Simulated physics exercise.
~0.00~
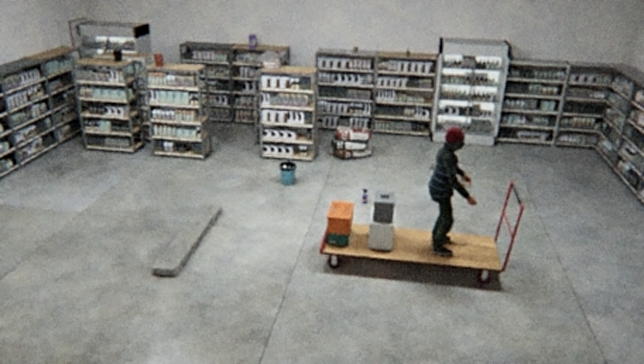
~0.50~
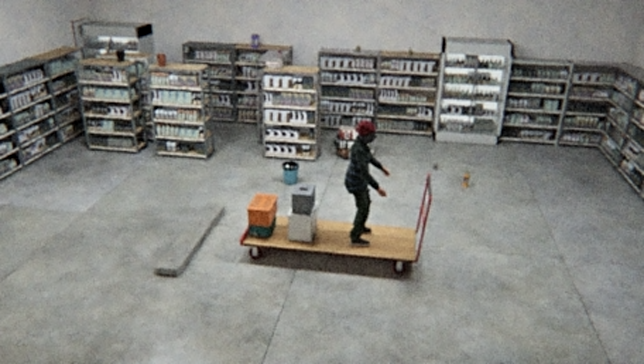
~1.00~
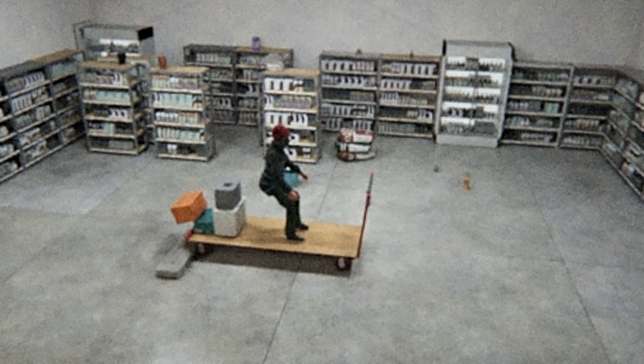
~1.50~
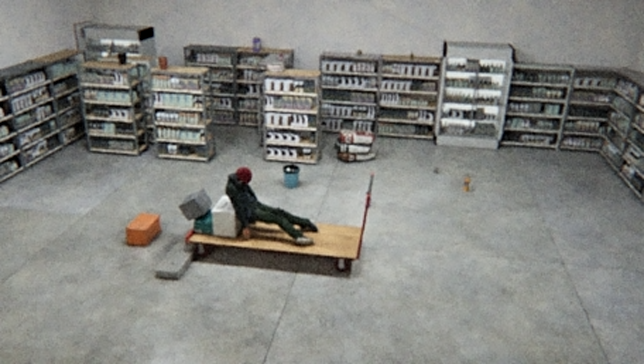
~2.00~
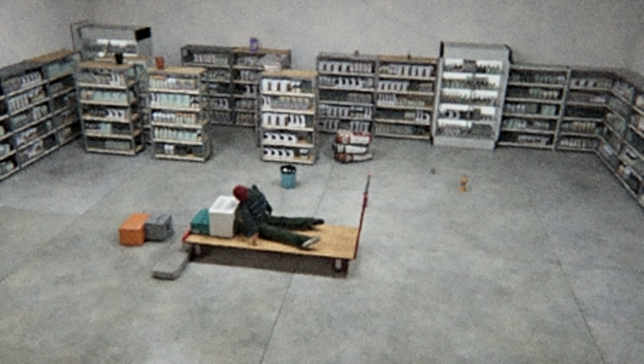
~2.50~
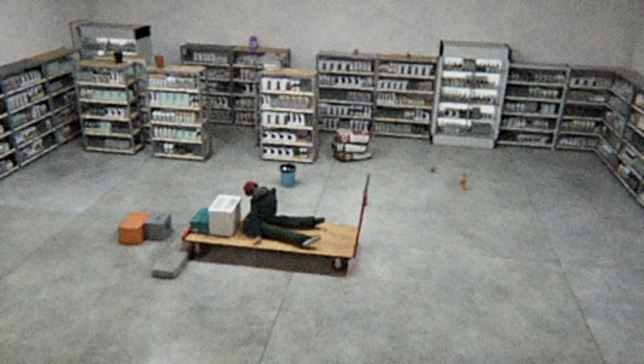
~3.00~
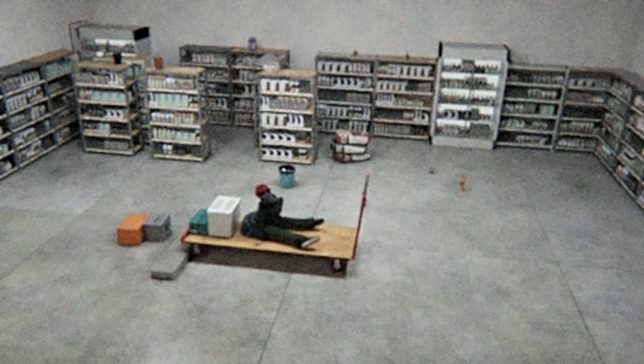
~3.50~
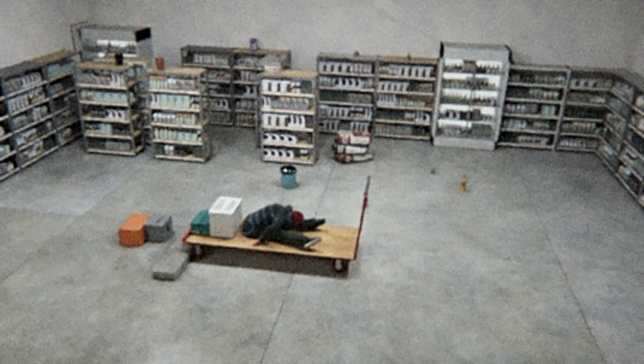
A person in dark clothes and a red cap stands on a flat wooden trolley in a grey concrete room lined with stocked shelves, seen from above by a slightly swaying camera. Ahead of the rider sit an orange box, a grey box, a white box and a teal one. The trolley rolls left and stops at a low grey kerb. The orange box tips off the front, and the rider drops backward onto the deck as the grey box tumbles after it. The rider finally slumps forward, lying limp behind the white and teal boxes, still aboard.
